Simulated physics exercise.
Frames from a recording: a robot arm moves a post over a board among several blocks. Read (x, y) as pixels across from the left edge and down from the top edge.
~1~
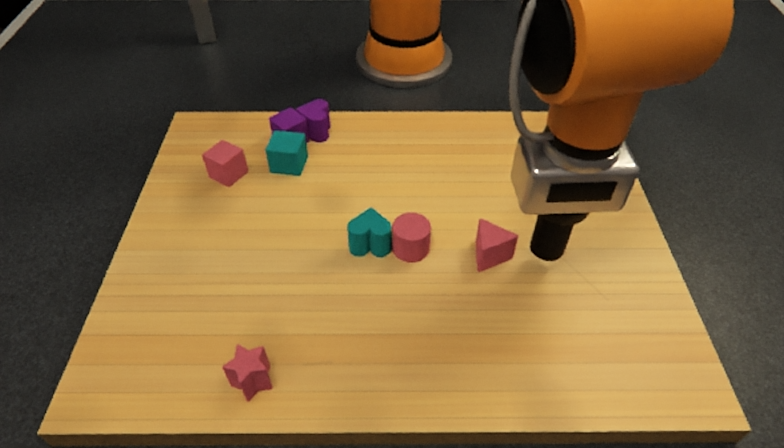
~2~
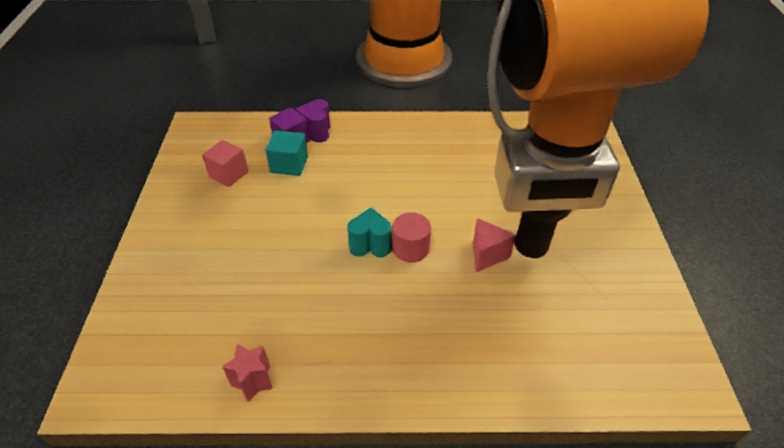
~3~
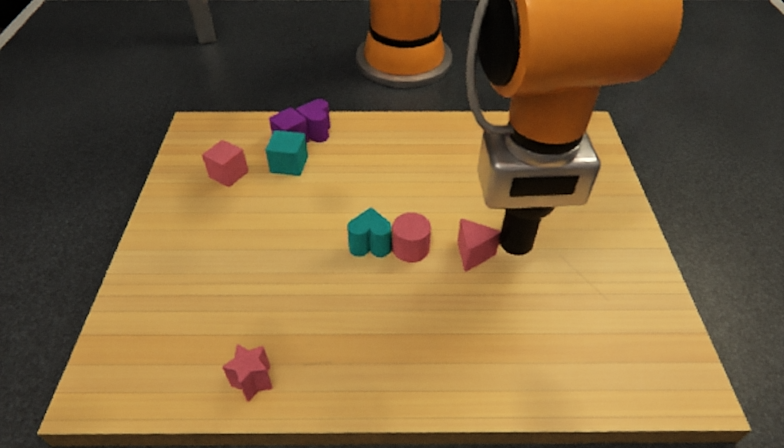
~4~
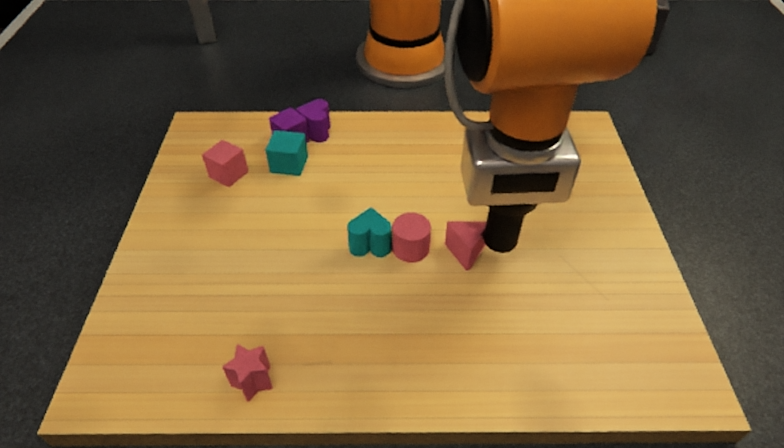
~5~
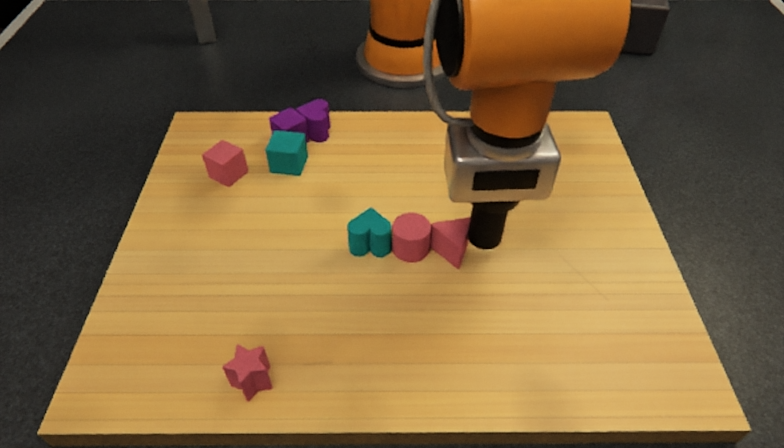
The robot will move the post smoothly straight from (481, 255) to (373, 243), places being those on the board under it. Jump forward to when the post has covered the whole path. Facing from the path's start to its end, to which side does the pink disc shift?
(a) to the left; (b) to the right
The correct letter is b.
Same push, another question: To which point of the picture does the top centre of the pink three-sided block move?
At the end it should sit near (419, 201).
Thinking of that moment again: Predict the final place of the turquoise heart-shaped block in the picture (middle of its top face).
Near (334, 227).
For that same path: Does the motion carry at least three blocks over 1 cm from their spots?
Yes, that is what happens.
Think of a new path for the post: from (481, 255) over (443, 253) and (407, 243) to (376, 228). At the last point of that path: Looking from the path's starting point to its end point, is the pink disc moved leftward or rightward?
It slides rightward.
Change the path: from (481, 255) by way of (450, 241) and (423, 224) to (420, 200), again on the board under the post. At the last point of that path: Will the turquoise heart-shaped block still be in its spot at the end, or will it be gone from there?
Here's my answer: The turquoise heart-shaped block gets displaced.
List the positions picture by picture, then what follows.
In the first picture, tip of the post (546, 250), middles of tops, turquoise heart-shaped block (370, 223), pink disc (412, 226), pink three-sided block (494, 234).
In the second picture, post (531, 247), pink three-sided block (492, 234).
In the third picture, post (516, 244), pink three-sided block (477, 232).
In the fourth picture, post (500, 241), pink three-sided block (469, 230).
In the fifth picture, post (484, 239), turquoise heart-shaped block (370, 223), pink disc (412, 226), pink three-sided block (455, 229).
What follows on the original path. One third of the way, post (446, 235); turquoise heart-shaped block (362, 226), turned 25° clockwise; pink disc (397, 220); pink three-sided block (427, 212), turned 30° clockwise.
Two thirds of the way, post (409, 231); turquoise heart-shaped block (350, 226); pink disc (379, 211); pink three-sided block (420, 202), turned 60° clockwise.
At the end, post (372, 227); turquoise heart-shaped block (334, 227); pink disc (356, 199); pink three-sided block (419, 201), turned 65° clockwise.
